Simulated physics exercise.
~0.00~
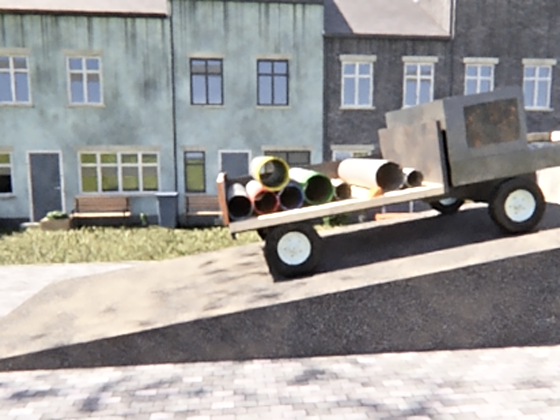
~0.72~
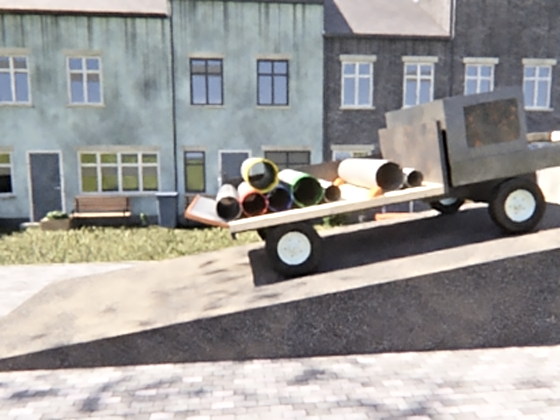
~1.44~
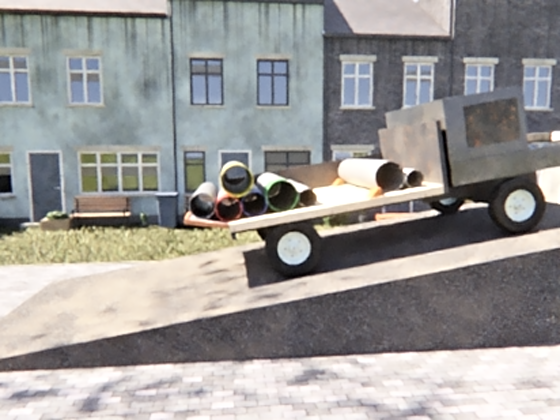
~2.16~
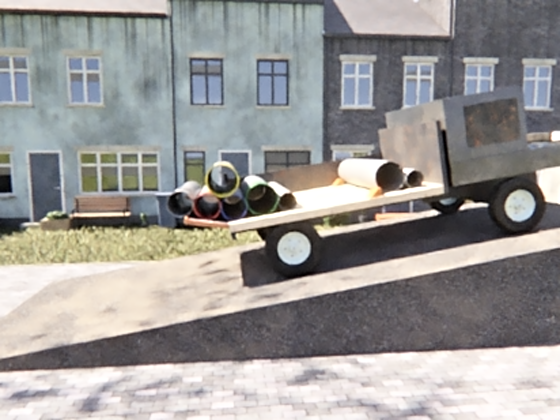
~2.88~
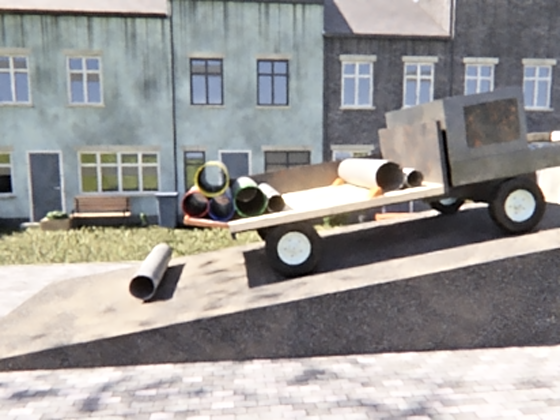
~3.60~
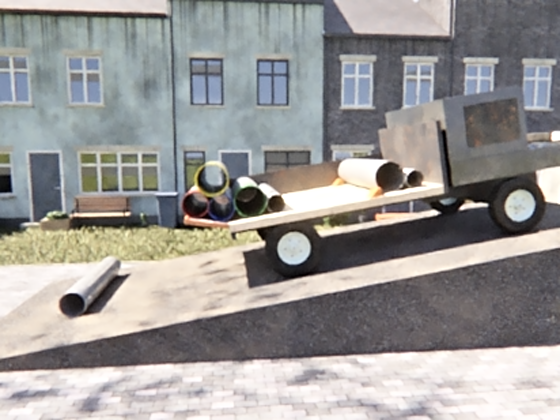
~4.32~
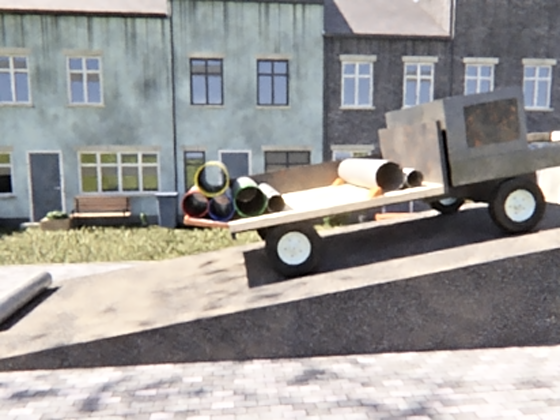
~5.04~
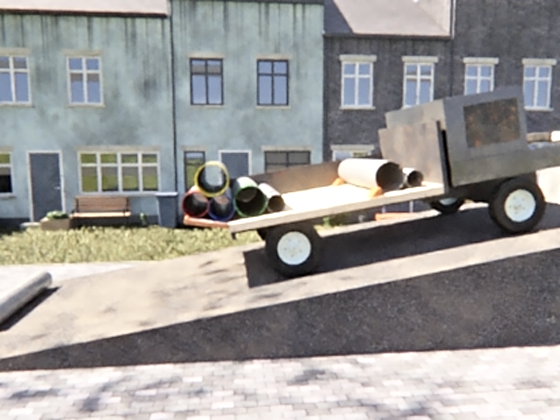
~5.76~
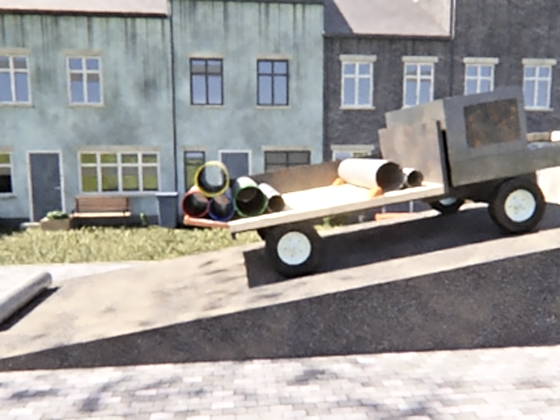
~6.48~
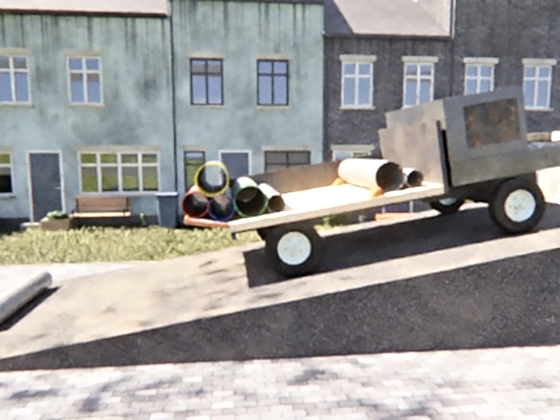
On a sloping ramp in front of some terraced houses, a parked truck's tailgate dropped and its pipes rolled left; one fell off and rolled down to the bottom, while the yellow, red, blue and green ones bunched up and stayed aboard.
